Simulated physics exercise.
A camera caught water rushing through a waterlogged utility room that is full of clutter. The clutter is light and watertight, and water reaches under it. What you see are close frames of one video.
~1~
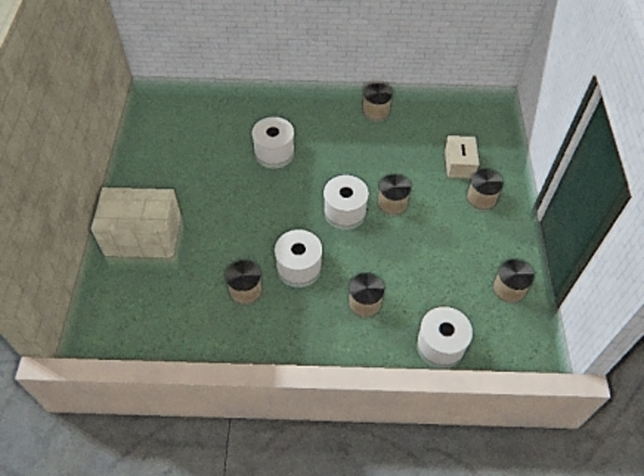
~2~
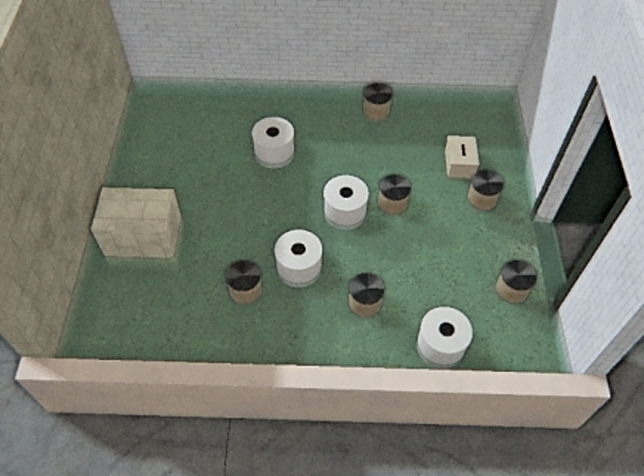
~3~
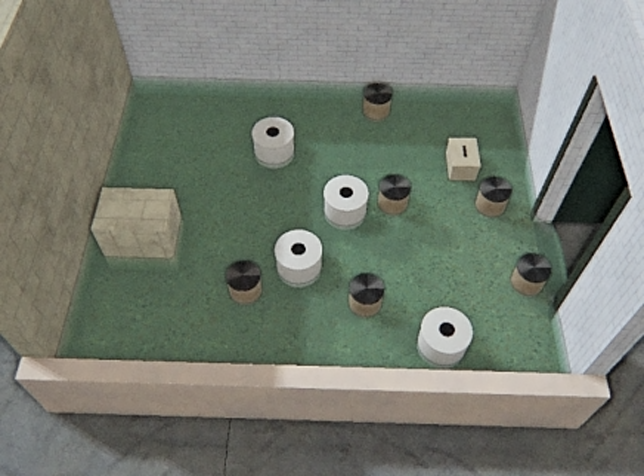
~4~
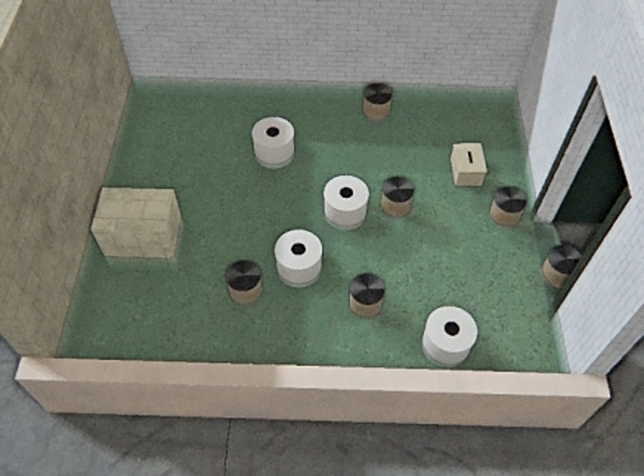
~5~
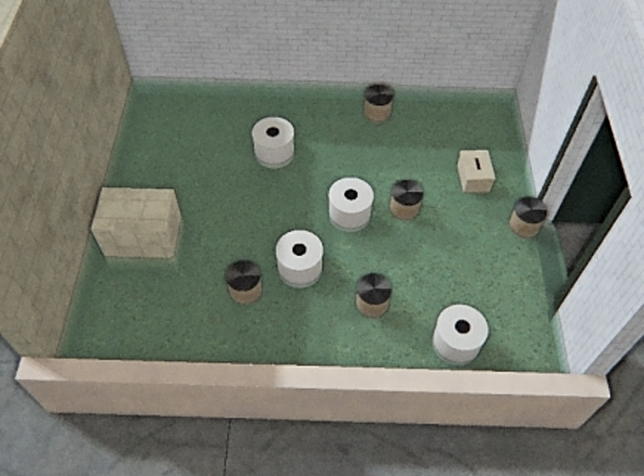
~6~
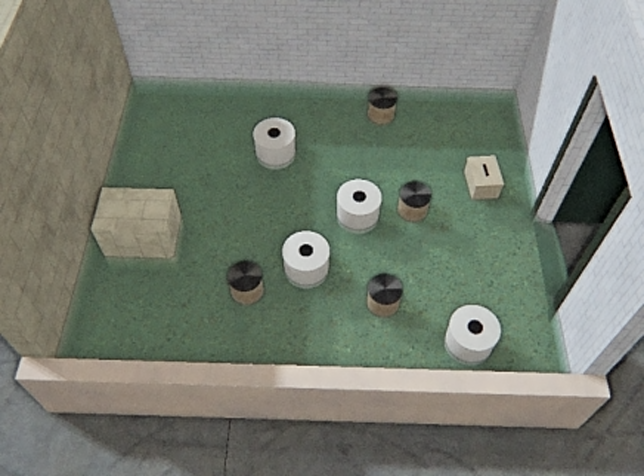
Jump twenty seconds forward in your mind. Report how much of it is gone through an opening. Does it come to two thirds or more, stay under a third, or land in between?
What's gone ends up two thirds or over of the lot.
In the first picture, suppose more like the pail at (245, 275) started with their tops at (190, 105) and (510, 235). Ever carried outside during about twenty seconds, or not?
Taking them in order, the first is remaining and the second is lost through the gap.
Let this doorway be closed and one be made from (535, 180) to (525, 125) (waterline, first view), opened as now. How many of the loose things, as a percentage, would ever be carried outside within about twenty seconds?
My figure is 50 in a hundred.
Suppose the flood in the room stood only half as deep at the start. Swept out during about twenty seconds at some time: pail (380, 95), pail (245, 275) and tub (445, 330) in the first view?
In that order: Remains, remains, swept away.
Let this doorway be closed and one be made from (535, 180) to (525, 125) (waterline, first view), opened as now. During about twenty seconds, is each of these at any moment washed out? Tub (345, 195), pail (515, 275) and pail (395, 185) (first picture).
First flushed away, then flushed away, then flushed away.
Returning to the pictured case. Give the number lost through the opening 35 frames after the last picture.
That makes 8.
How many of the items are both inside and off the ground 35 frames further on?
The count comes to 3.
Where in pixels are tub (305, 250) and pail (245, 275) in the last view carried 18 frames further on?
Approximately (432, 266) for one, (331, 288) for the other.
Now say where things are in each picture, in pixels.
In the first picture, a tote at (463, 150) floats; a tub at (447, 330) floats; 0 of 11 have shifted.
In the second picture, a tote at (463, 150) floats; a tub at (447, 330), afloat; 0 of 11 have shifted.
In the third picture, a tote at (465, 152), afloat; a tub at (447, 330), afloat; 2 of 11 have shifted.
In the fourth picture, a tote at (470, 158) floats, close to its start; a tub at (452, 329), afloat, close to its start; 4 of 11 have shifted.
In the fifth picture, a tote at (478, 165) floats, close to its start; a tub at (463, 327) floats, close to its start; 7 of 11 have shifted.
In the sixth picture, a tote at (486, 171) floats, a stride from its start; a tub at (475, 327), afloat, close to its start; 9 of 11 have shifted.
A moment on, 3 of 11 are out; 8 afloat.
Next, 7 of 11 are out; 4 afloat.
Later, 8 of 11 are out; 3 afloat.
In the end, 10 of 11 are out; 1 afloat.
